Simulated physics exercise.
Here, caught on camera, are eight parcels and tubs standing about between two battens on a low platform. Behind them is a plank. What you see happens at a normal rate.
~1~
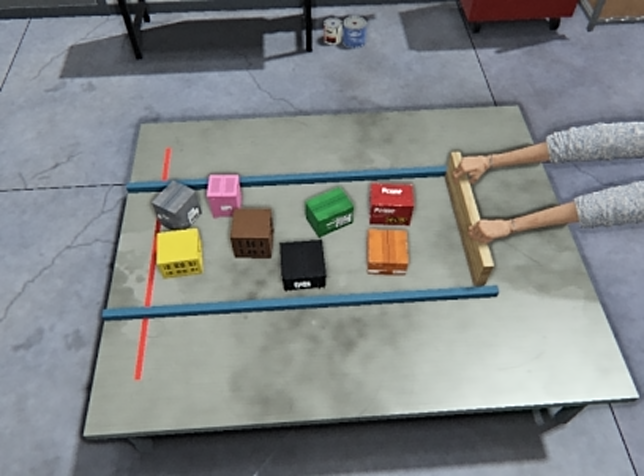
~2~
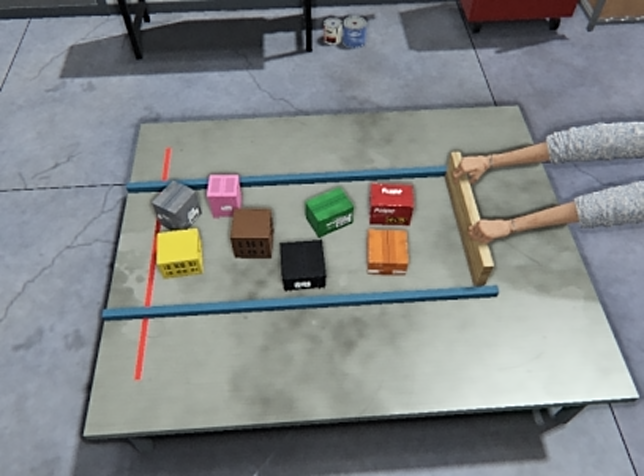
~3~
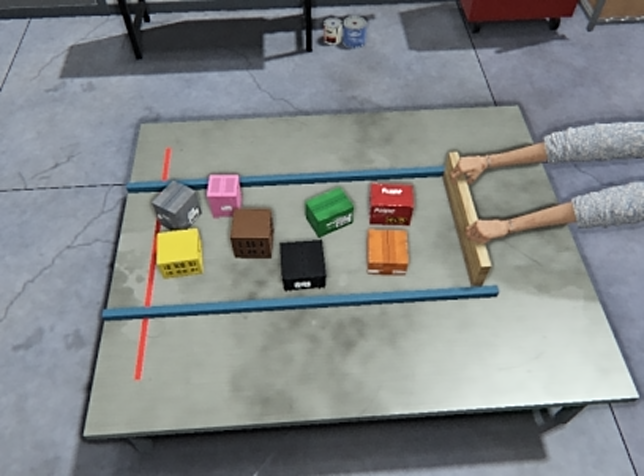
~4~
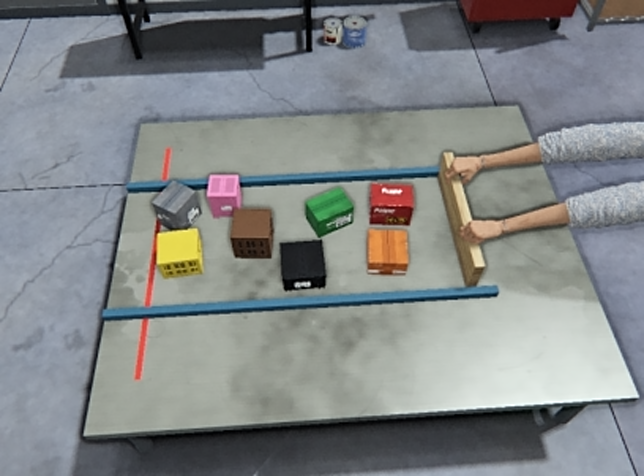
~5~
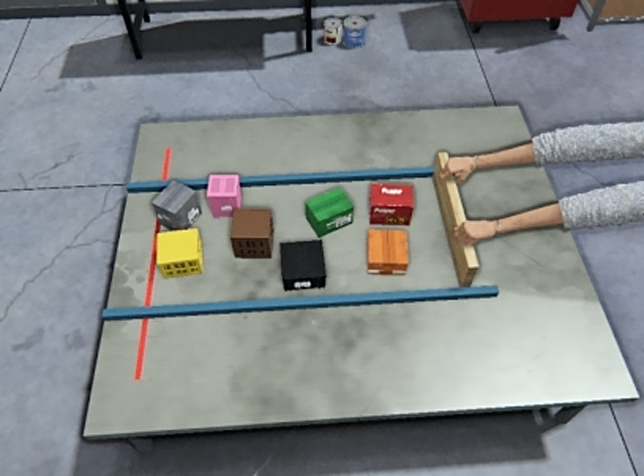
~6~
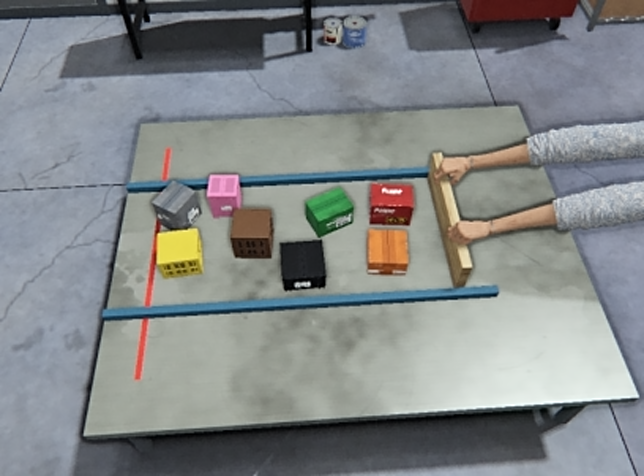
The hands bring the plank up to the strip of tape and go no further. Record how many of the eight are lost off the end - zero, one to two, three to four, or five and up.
Lost off the end: Five and up.
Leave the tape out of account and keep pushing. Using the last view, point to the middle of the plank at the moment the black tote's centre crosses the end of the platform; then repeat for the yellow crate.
With the black tote it sits around (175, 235), with the yellow crate around (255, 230).
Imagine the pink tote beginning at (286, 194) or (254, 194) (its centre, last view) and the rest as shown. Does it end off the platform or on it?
Place by place, it stays put; stays put.
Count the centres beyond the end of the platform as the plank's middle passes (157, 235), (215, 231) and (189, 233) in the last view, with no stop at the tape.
Taking the three positions in turn, the counts come to 5, 2 and 3.
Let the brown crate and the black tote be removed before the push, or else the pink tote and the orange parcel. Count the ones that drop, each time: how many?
First try 3, second try 4.
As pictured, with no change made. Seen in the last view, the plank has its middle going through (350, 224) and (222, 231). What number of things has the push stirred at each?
The counts are 5 and 8.
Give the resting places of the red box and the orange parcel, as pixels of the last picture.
About (133, 221), and the other about (130, 269).
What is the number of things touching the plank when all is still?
3 end up touching it.
Soon after, none off yet; grey parcel at rest near (178, 208); yellow crate at rest near (180, 254); pink tote at rest near (225, 197).
At rest, the number that fall off is five or more; fallen, green parcel, black tote, brown crate, yellow crate and grey parcel.
